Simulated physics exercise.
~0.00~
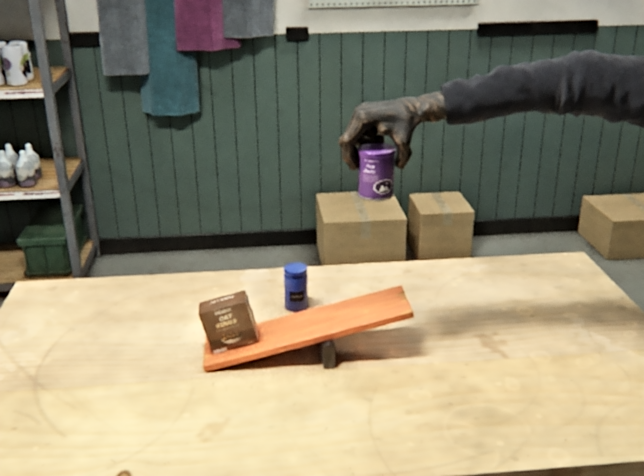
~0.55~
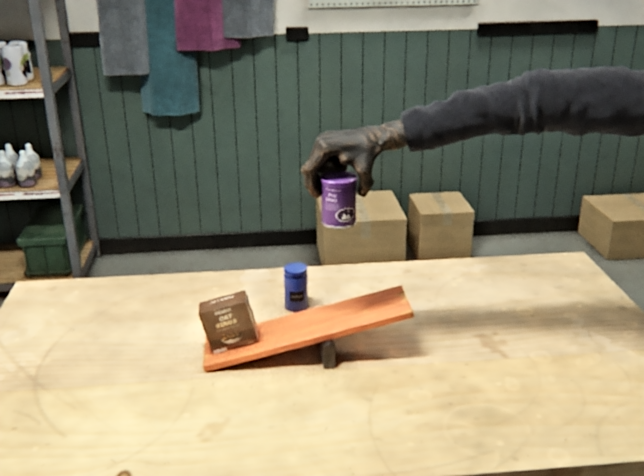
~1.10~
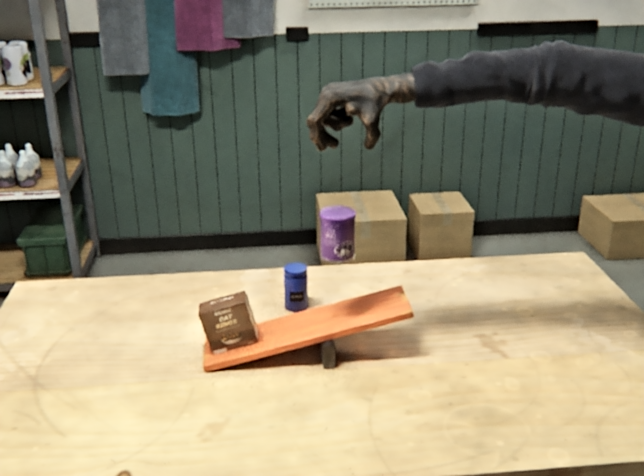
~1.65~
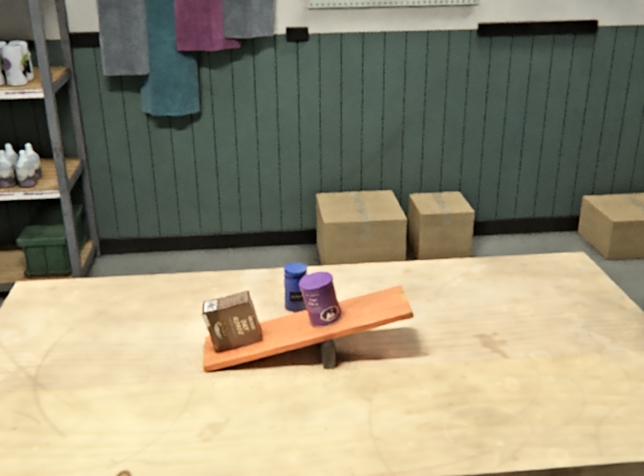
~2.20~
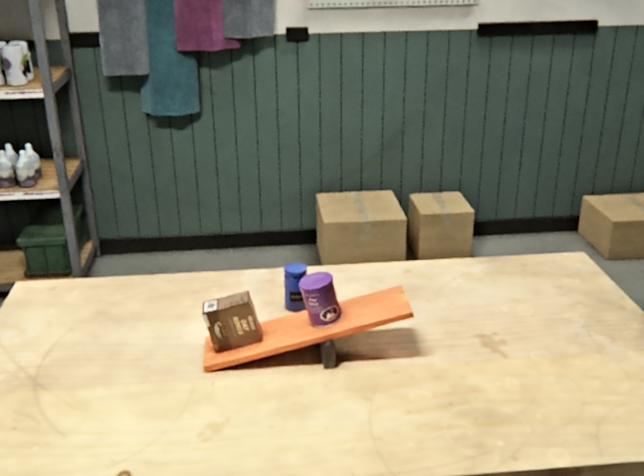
A gloved hand drops a purple tin onto a tilted orange plank, toppling a brown packet.
